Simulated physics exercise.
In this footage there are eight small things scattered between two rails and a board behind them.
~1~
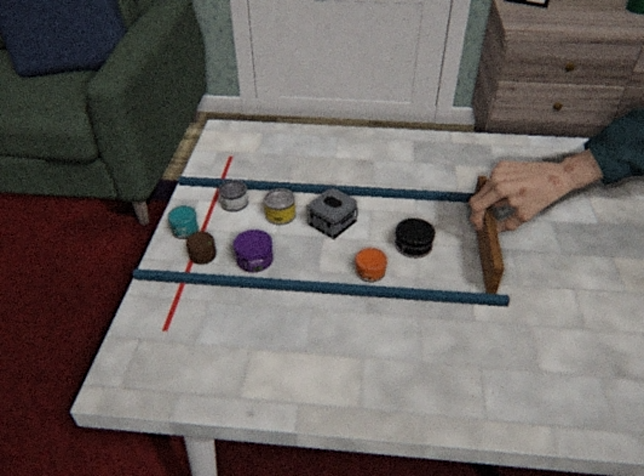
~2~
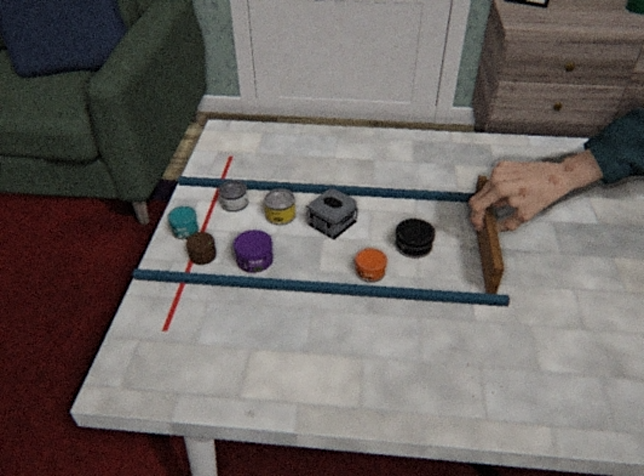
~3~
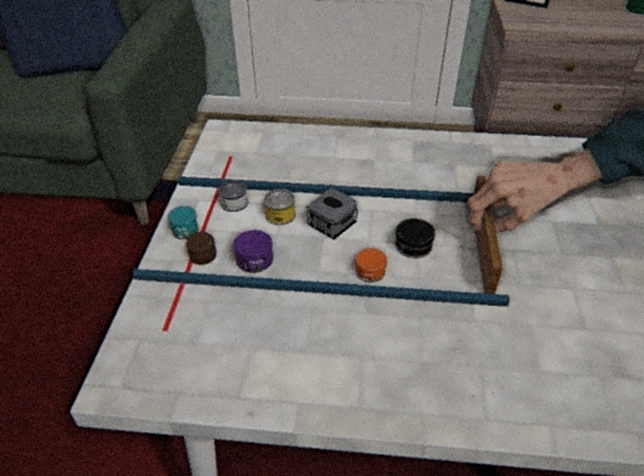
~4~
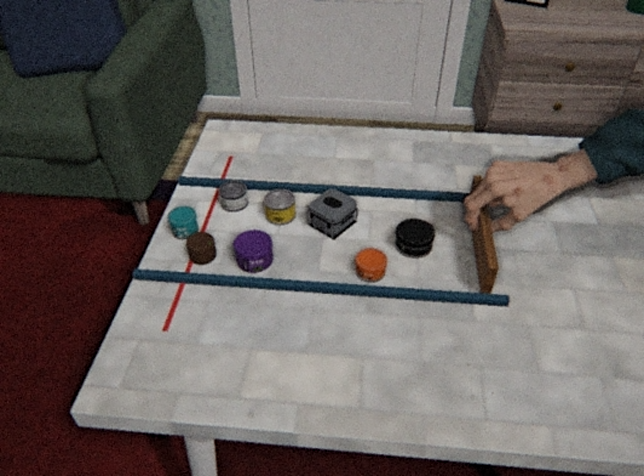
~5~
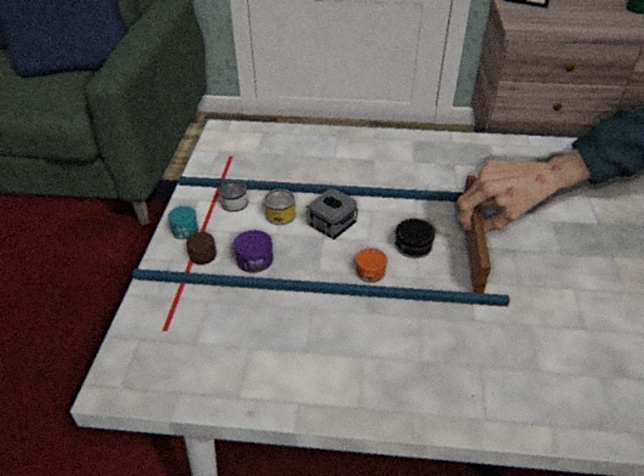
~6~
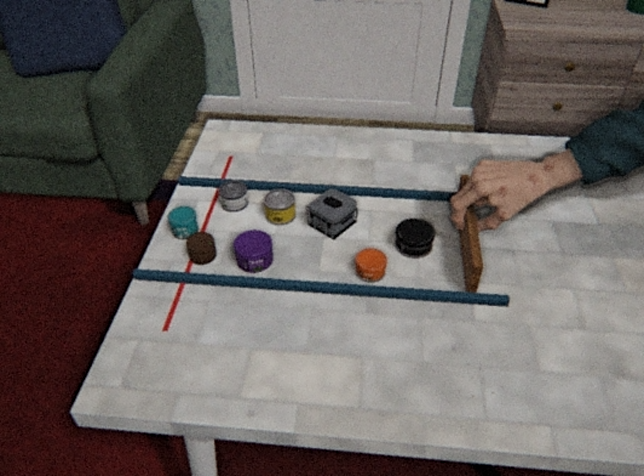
On a pale tiled table in a living room, several small tins and a grey case sit still between two dark rails near a red line, while a hand at the right slides a wooden board slightly left toward them.
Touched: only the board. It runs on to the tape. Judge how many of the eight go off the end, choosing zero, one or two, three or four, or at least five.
Three or four go off.
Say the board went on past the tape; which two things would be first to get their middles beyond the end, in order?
In order: The brown lid, the turquoise tin.
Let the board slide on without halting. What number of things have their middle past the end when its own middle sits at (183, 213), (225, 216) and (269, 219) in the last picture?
By position: 5 / 1 / 0.
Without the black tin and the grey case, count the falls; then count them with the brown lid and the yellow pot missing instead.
First 1, second 2.
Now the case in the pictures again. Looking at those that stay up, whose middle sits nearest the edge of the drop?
The purple tub finishes closest.
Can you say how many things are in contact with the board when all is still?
3.
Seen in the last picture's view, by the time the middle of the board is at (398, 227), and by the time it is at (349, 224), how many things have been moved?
Respectively 1 and 3.
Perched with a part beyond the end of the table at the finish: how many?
It's 1.
Soon after, none off yet; turquoise tin at rest near (184, 223); brown lid at rest near (202, 248); white tin at rest near (234, 197).
In the end, the number that fall off is three or four; gone, yellow pot, white tin, brown lid and turquoise tin.
